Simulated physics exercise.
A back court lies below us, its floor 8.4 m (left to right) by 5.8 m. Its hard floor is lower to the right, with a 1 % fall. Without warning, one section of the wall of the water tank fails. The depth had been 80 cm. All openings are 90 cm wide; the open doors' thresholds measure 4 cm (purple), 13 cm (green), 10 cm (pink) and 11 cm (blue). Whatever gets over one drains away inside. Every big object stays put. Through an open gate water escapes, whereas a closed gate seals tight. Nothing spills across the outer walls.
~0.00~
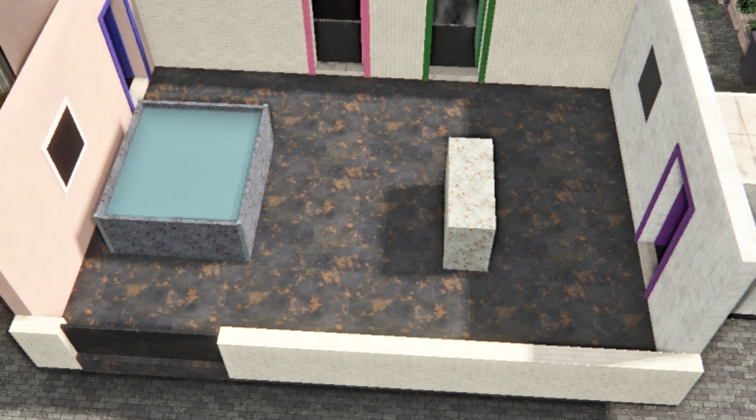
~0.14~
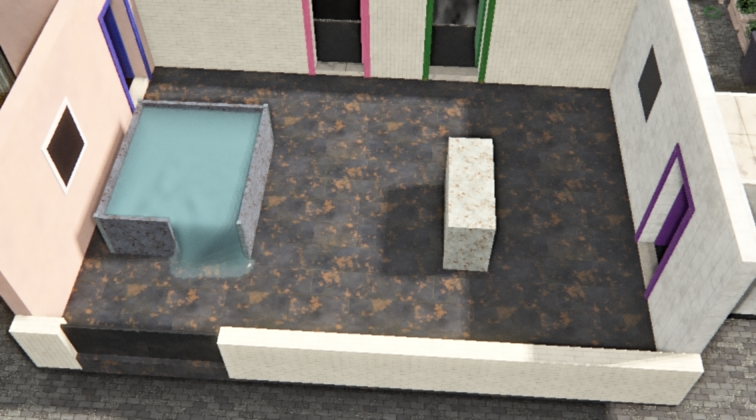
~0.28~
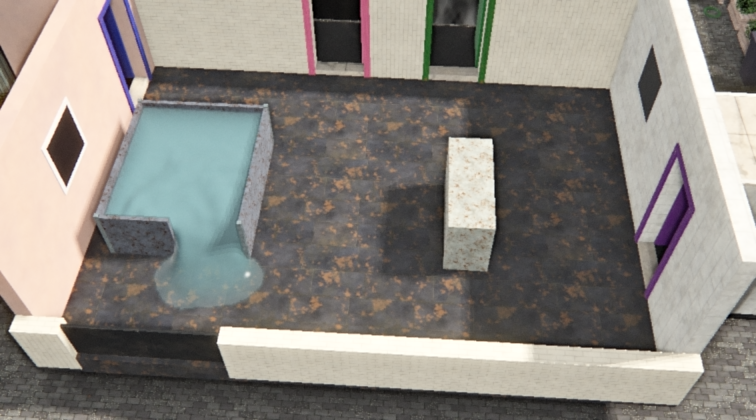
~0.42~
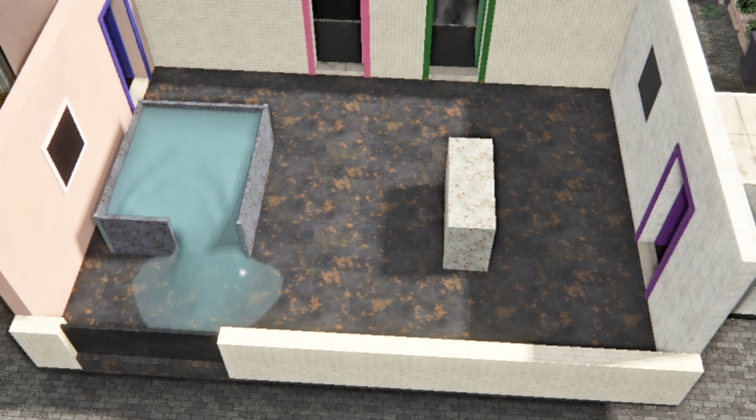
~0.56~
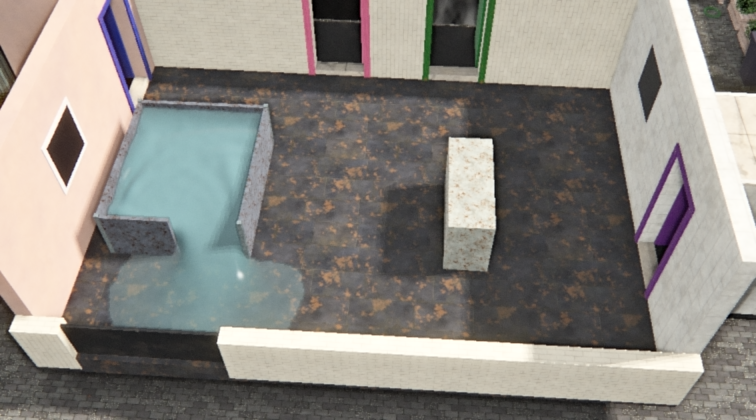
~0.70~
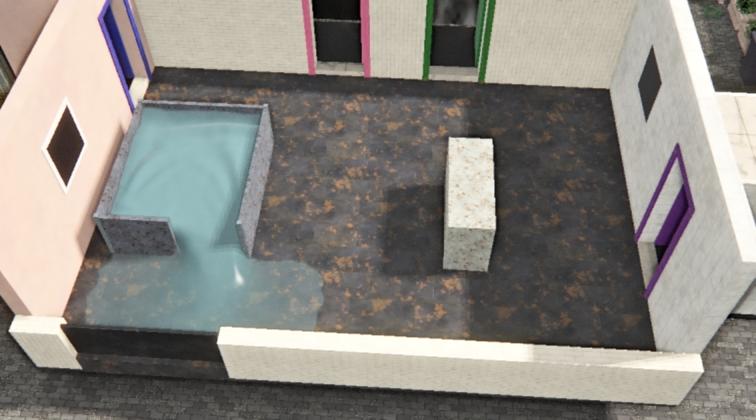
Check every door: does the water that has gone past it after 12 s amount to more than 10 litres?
Purple door: It does. Green door: It does not. Pink door: It does not. Blue door: It does not.
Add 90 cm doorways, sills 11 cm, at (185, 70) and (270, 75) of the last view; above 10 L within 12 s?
Door 1: Higher; door 2: Lower.
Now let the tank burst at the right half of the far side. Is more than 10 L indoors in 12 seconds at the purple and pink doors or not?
Purple beyond, pink beyond.
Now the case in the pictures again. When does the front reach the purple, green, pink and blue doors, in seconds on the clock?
Purple = 2.8 s, green = 5.0 s, pink = 5.0 s, blue = 2.8 s.
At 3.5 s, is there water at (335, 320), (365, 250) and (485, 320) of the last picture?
Listed in sequence, the spots are drenched, drenched and drenched.
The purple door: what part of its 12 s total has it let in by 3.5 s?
By then it's near 10% of the total.
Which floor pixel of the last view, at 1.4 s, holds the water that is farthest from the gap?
That would be close to (441, 365).
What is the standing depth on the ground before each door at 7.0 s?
You'd get purple at 14 cm, green at 7 cm, pink at 3 cm, and blue at 6 cm.
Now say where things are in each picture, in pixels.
The water tank at (187, 162) is whole and still, 80 cm deep, in the first frame.
The front is at (174, 268), 0.6 m from the gap at (211, 245); 0.3 m2 of floor is under water; 80 cm left at the back of the water tank, in the second frame.
Water pours out at (211, 246) and has run 0.9 m, to (169, 299); typically 12 cm deep outside, 80 cm at the water tank's back, in the third frame.
The front is at a hidden place, 1.4 m from the gap at (211, 247); 2.2 m2 of floor is under water; 80 cm left at the back of the water tank, in the fourth frame.
The front is at a hidden place, 1.8 m from the gap at (211, 247); 3.6 m2 of floor is under water; 79 cm left at the back of the water tank, in the fifth frame.
The front is at a hidden place, 2.1 m from the gap at (211, 246); 4.3 m2 of floor is under water; 71 cm left at the back of the water tank, in the sixth frame.
After 1.4 s water covers 15 % of the floor and is deepest (53 cm) near (197, 338); purple door not reached, green door not reached, pink door not reached, blue door not reached.
After 2.2 s water covers 30 % of the floor and is deepest (49 cm) near (54, 341); purple door not reached, green door not reached, pink door not reached, blue door not reached.
After 3.5 s water covers 45 % of the floor and is deepest (34 cm) near (207, 351); purple door 19 cm at the sill, 41 L in, green door not reached, pink door not reached, blue door 9 cm at the sill, 0 L in.
After 7.0 s water covers 80 % of the floor and is deepest (19 cm) near (207, 351); purple door 14 cm at the sill, 268 L in, green door 7 cm at the sill, 0 L in, pink door 3 cm at the sill, 0 L in, blue door 6 cm at the sill, 0 L in.
After 12.0 s water covers 95 % of the floor and is deepest (16 cm) near (600, 193); purple door 11 cm at the sill, 402 L in, green door 10 cm at the sill, 0 L in, pink door 2 cm at the sill, 0 L in, blue door 4 cm at the sill, 0 L in.
